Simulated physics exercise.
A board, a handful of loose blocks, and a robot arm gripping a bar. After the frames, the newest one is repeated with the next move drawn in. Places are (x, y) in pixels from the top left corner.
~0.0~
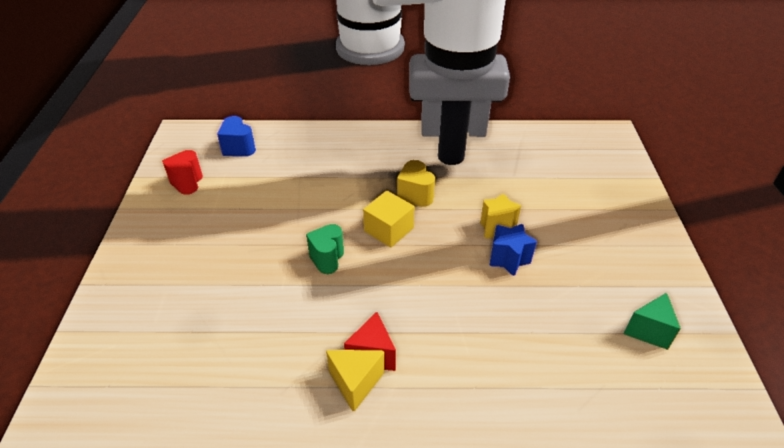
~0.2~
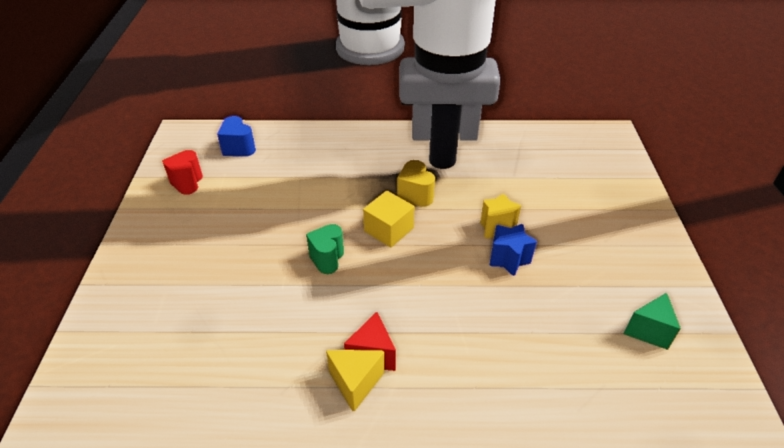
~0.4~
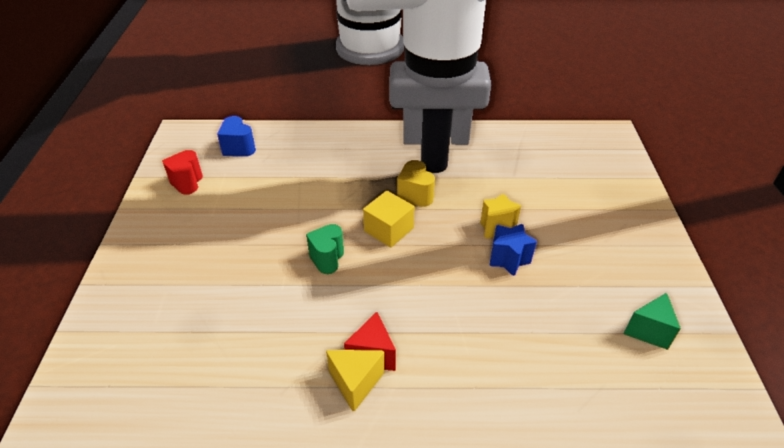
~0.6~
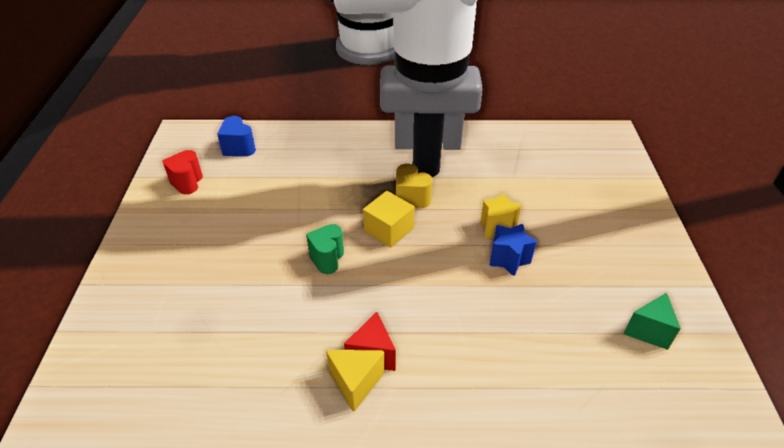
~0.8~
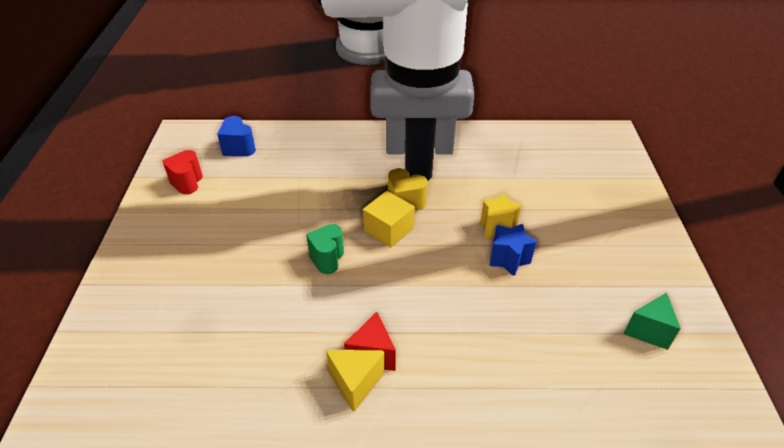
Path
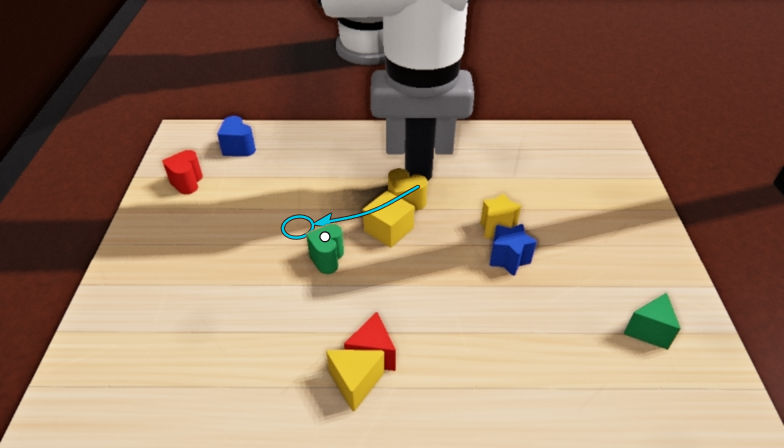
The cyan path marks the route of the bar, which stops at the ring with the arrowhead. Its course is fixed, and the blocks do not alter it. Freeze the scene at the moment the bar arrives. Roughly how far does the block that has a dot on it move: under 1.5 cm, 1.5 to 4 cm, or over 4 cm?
The smallest band: Under 1.5 cm.
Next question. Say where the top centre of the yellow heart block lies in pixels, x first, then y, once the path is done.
My prediction: (340, 217).
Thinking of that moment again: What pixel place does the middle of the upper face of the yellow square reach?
Its top centre is at about (371, 236).
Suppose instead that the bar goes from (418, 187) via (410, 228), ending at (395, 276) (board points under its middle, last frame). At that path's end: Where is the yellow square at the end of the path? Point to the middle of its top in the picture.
The spot you're after is about (329, 253) in the image.
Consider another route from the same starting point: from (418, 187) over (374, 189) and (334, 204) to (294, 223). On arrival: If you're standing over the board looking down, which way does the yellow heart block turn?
Its spin: Anticlockwise.
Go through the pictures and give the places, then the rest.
The first frame shows bar tip (451, 157); block tops, green heart block (325, 237); yellow square (389, 207); yellow heart block (416, 173).
The second frame shows bar (442, 161); blocks unchanged.
The third frame shows bar (434, 165); blocks unchanged.
The fourth frame shows bar (426, 170); yellow heart block (411, 176).
The fifth frame shows bar (419, 175); green heart block (325, 237); yellow square (389, 207); yellow heart block (406, 180).
Path on the board, from (418, 187) through (365, 213) to (298, 227); the dot is on the green heart block.
What follows on the original path. One third of the way, bar (384, 194); yellow square (376, 225), turned 60° anticlockwise; yellow heart block (370, 201).
Two thirds of the way, bar (342, 207); green heart block (323, 239); yellow square (371, 235), turned 85° anticlockwise; yellow heart block (345, 216), turned 40° anticlockwise.
At the end, bar (296, 215); green heart block (321, 241); yellow square (371, 236), turned 85° anticlockwise; yellow heart block (340, 217), turned 55° anticlockwise.
